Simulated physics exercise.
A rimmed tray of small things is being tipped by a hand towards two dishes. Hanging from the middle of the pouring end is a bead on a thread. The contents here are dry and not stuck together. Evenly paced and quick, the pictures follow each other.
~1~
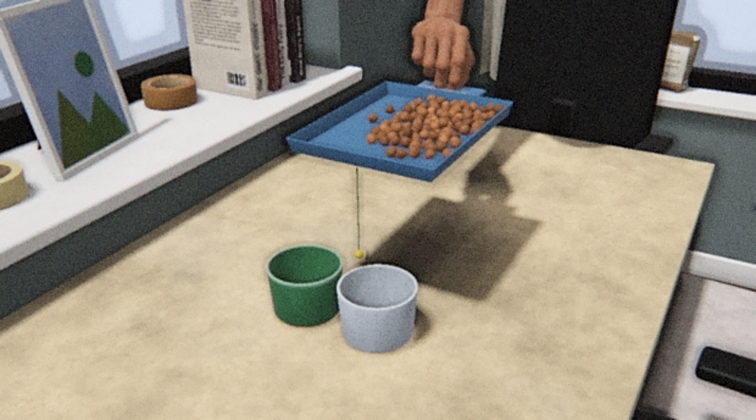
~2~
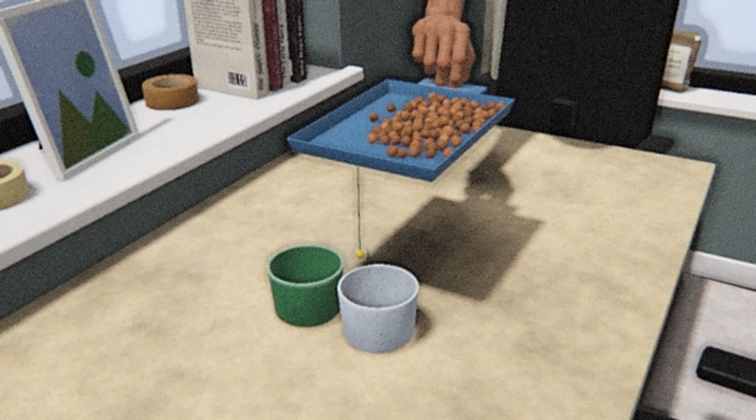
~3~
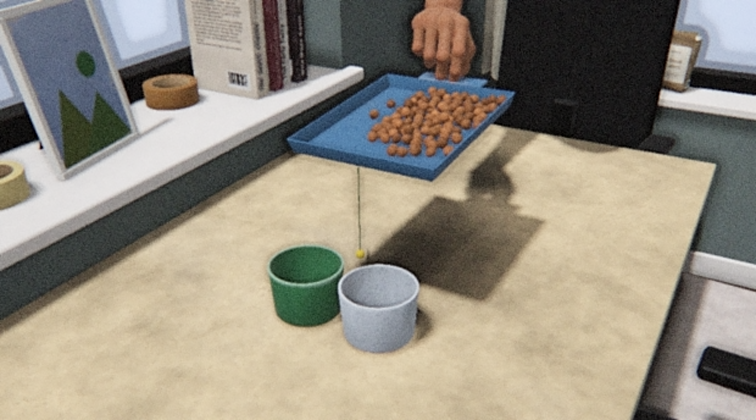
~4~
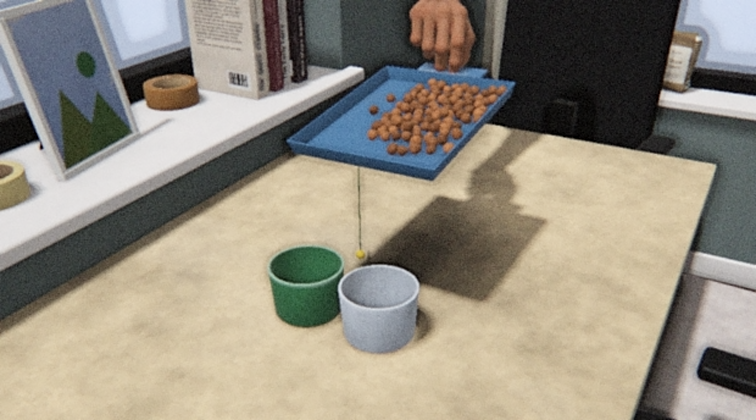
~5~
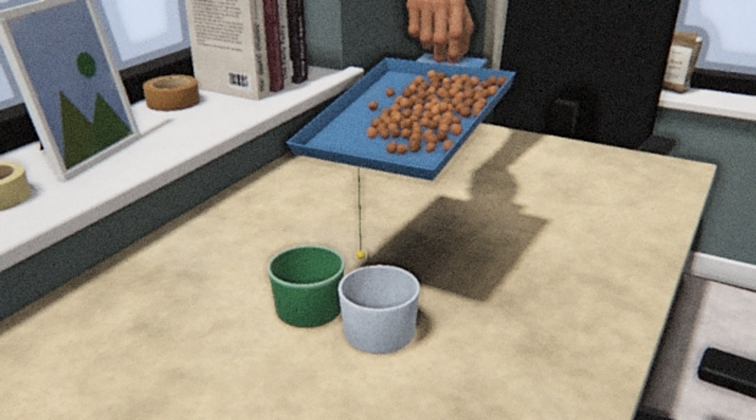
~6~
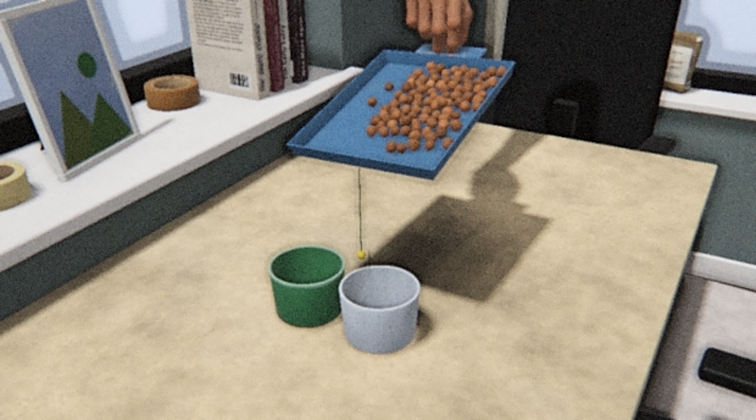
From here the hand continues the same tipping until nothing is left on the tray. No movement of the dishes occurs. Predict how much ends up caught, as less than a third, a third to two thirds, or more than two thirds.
The dishes take a middle share, one third up to two thirds.
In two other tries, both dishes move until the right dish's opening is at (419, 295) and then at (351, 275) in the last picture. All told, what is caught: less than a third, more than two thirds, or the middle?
In turn: Under a third; between a third and two thirds.
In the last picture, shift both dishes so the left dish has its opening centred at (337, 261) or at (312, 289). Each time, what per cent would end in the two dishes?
Close to 10 in a hundred, then close to 60 in a hundred.
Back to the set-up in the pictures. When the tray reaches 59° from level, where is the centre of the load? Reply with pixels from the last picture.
The load is centred about (357, 129).
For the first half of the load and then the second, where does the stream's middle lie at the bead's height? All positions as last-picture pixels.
Close to (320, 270), then close to (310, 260).
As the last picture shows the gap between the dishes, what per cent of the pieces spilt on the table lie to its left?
Some 80 per cent.
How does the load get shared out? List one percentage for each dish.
Looks like close to 50 % lands in the left dish and close to 10 % in the right one.
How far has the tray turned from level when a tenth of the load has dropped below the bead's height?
90°, roughly.
Soon, tray tipped steeply; nearly all on the tray; a stray few in the left dish; a stray few in the air.
A while on, tray tipped past a quarter turn; a small part on the tray; a small part in the right dish; about a quarter in the left dish; about a quarter outside both; about a third in the air.
Towards the end, tray tipped past a quarter turn; a small part in the right dish; about half in the left dish; about half outside both.
Finally, tray tipped past a quarter turn; a small part in the right dish; about half in the left dish; about half outside both.
